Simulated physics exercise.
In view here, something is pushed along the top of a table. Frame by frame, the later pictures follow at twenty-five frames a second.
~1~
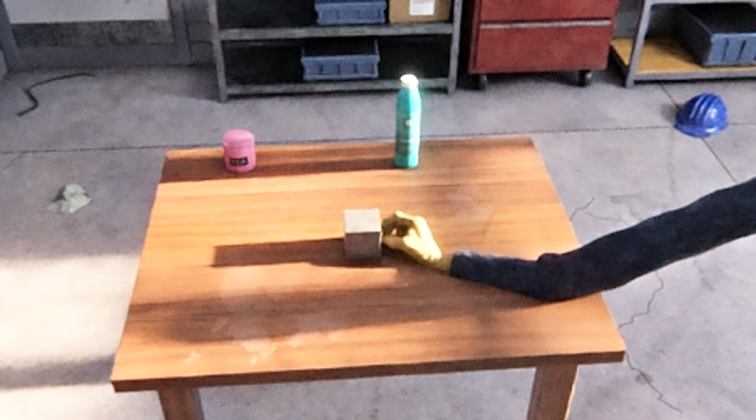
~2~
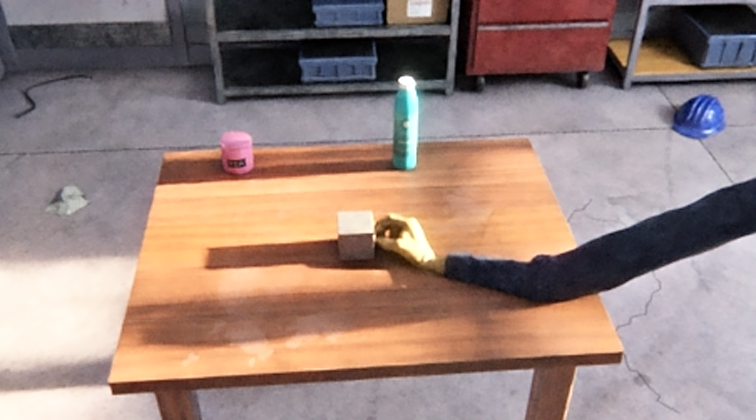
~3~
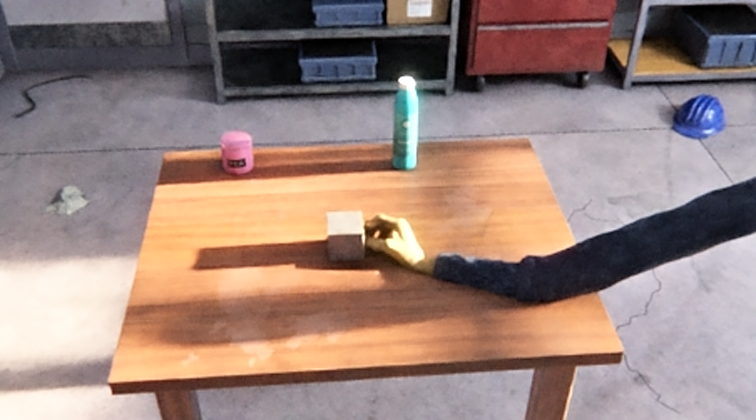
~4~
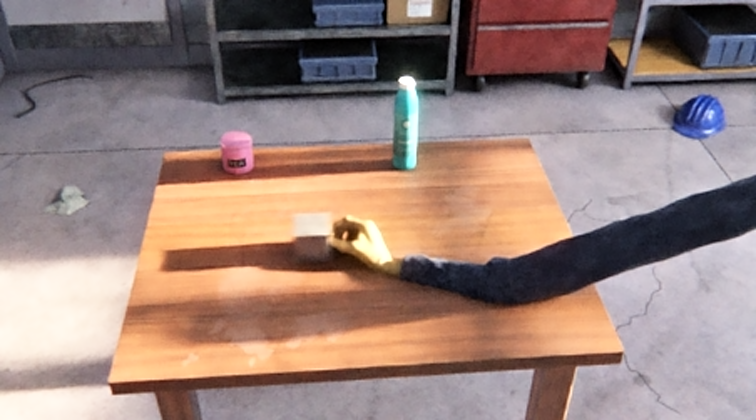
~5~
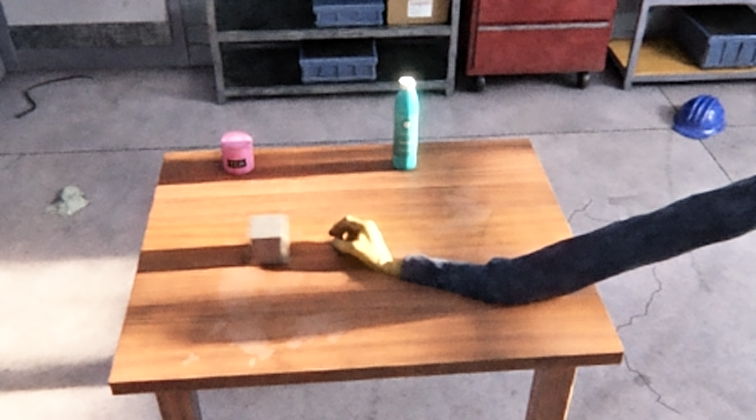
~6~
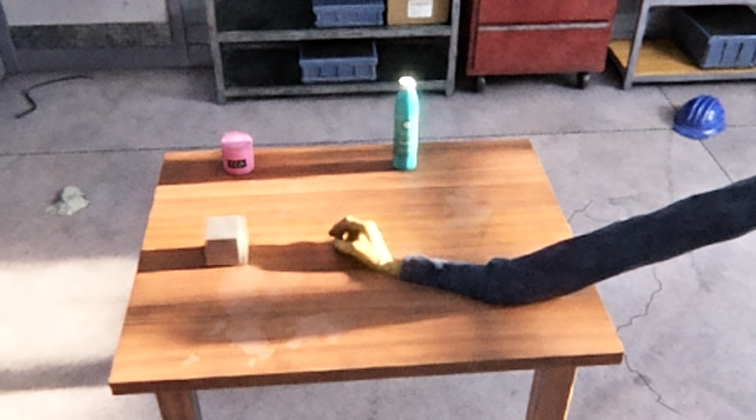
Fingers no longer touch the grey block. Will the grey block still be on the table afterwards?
It leaves the top.
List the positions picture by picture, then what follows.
Under the hand; grey block (362, 234), in the first picture.
Under the hand; grey block (355, 236), in the second picture.
Under the hand; grey block (345, 236), in the third picture.
Grey block (312, 238), in the fourth picture.
Grey block (268, 239) slid about its own width, in the fifth picture.
Grey block (225, 241) slid well along, in the sixth picture.
Then, 0.10 s after the last picture, grey block now off the table.
Then, 0.30 s after the last picture, things are still on the move.
Then, 0.40 s after the last picture, as before.
By the end, off the table, grey block.
